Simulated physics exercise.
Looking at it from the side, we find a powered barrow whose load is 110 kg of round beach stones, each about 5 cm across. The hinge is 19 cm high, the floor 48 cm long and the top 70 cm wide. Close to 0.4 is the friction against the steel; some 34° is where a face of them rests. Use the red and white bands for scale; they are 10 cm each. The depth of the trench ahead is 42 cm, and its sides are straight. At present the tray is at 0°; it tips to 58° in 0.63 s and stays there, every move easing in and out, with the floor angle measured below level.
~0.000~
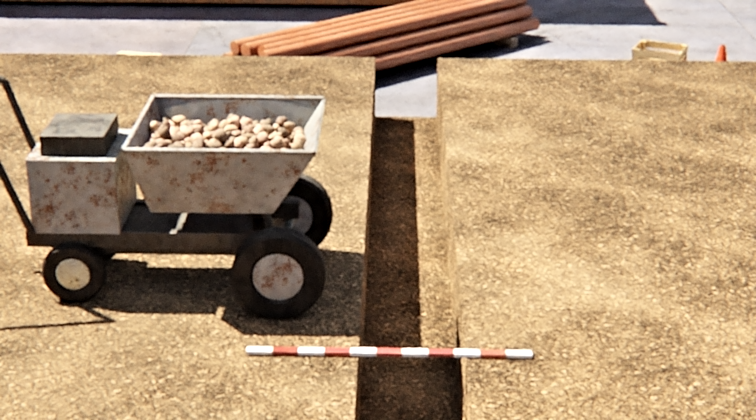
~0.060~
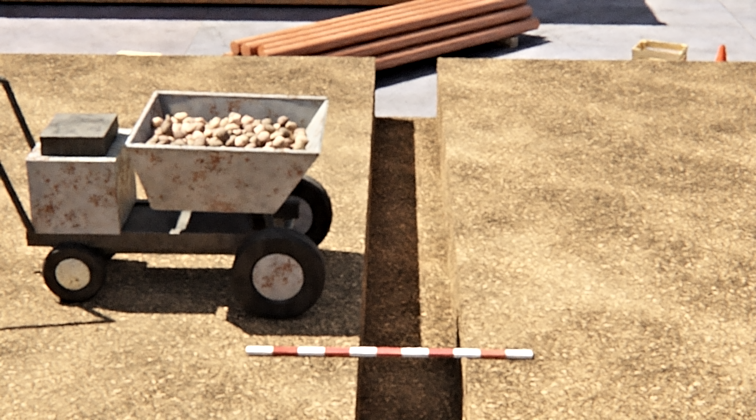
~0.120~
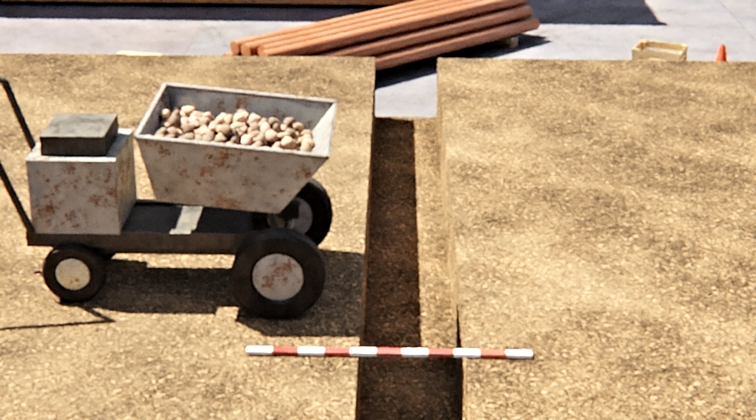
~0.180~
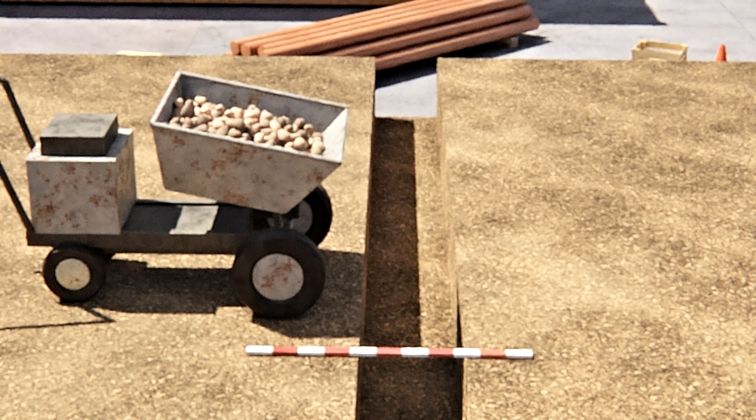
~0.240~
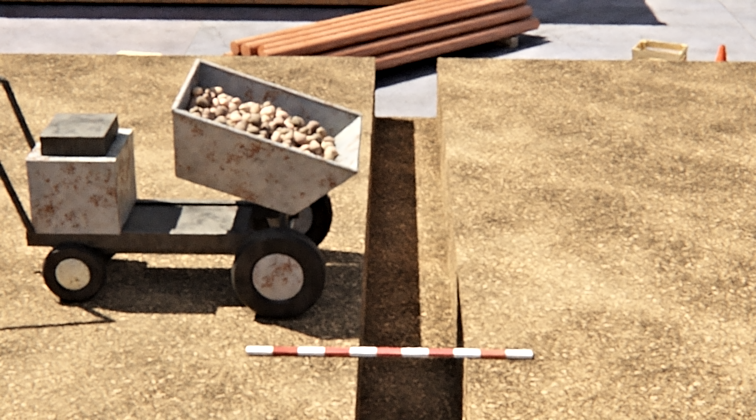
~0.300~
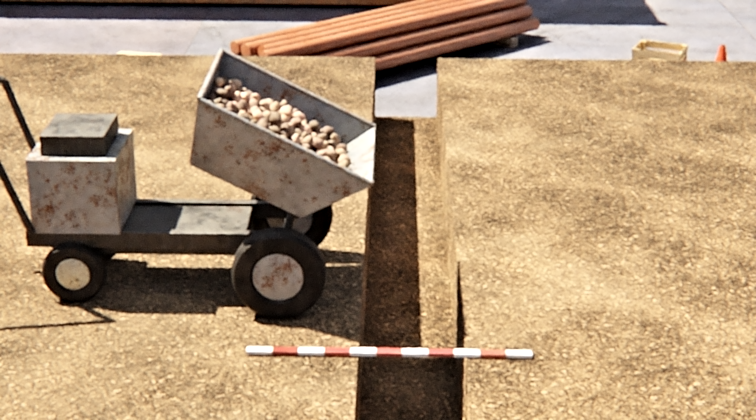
A rust-speckled grey tray of pale, rounded stones sits on a dark-wheeled powered barrow at left, seen from the side and slightly above on sandy ground. A narrow, straight-sided trench lies to its right, with a red-and-white striped rod across it and reddish-brown beams stacked behind. The tray shifts rightward and tilts steadily, its left end rising, while the barrow's chassis and the camera stay still.
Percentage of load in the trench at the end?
28 per cent.
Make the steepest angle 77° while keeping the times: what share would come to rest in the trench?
About 40%.
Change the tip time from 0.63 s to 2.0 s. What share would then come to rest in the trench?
Probably about 45 in a hundred.
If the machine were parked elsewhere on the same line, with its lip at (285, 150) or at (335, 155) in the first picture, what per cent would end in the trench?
45 % and 15 %.
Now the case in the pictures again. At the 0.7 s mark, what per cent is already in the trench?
I'd say near 10 per cent at that time.
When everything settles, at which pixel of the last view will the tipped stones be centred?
Somewhere around (482, 283) in the last picture.
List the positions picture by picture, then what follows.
In the first picture, the tray is at 0°, its lip at (315, 153); the top of the load is at (218, 129).
In the second picture, lip at (319, 154), floor tilted 1°, highest stones at (212, 128); the stones move at 0.3 m/s on average.
In the third picture, lip at (328, 157), floor tilted 6°, highest stones at (190, 121); the stones move at 0.7 m/s on average.
In the fourth picture, the tray is at 11°, its lip at (342, 163); the top of the load is at (189, 111); the stones move at 0.9 m/s on average.
In the fifth picture, lip at (357, 172), floor tilted 19°, highest stones at (203, 100); the stones move at 1.1 m/s on average.
In the sixth picture, the tray is at 27°, its lip at (373, 184); the top of the load is at (222, 90); the stones move at 1.2 m/s on average.
After 0.5 s the floor is at 49°; 100 % in the tray; the foremost stones are at (378, 195).
After 0.7 s the floor is at 58°; 90 % in the tray, 9 % in the trench, 1 % past the trench; the foremost stones are at (465, 245).
After 1.1 s the floor is at 58°; 49 % in the tray, 15 % in the trench, 35 % past the trench; the foremost stones are at (598, 288).
After 3.0 s the floor is at 58°; 35 % in the tray, 28 % in the trench, 37 % past the trench; the foremost stones are past the picture's edge.
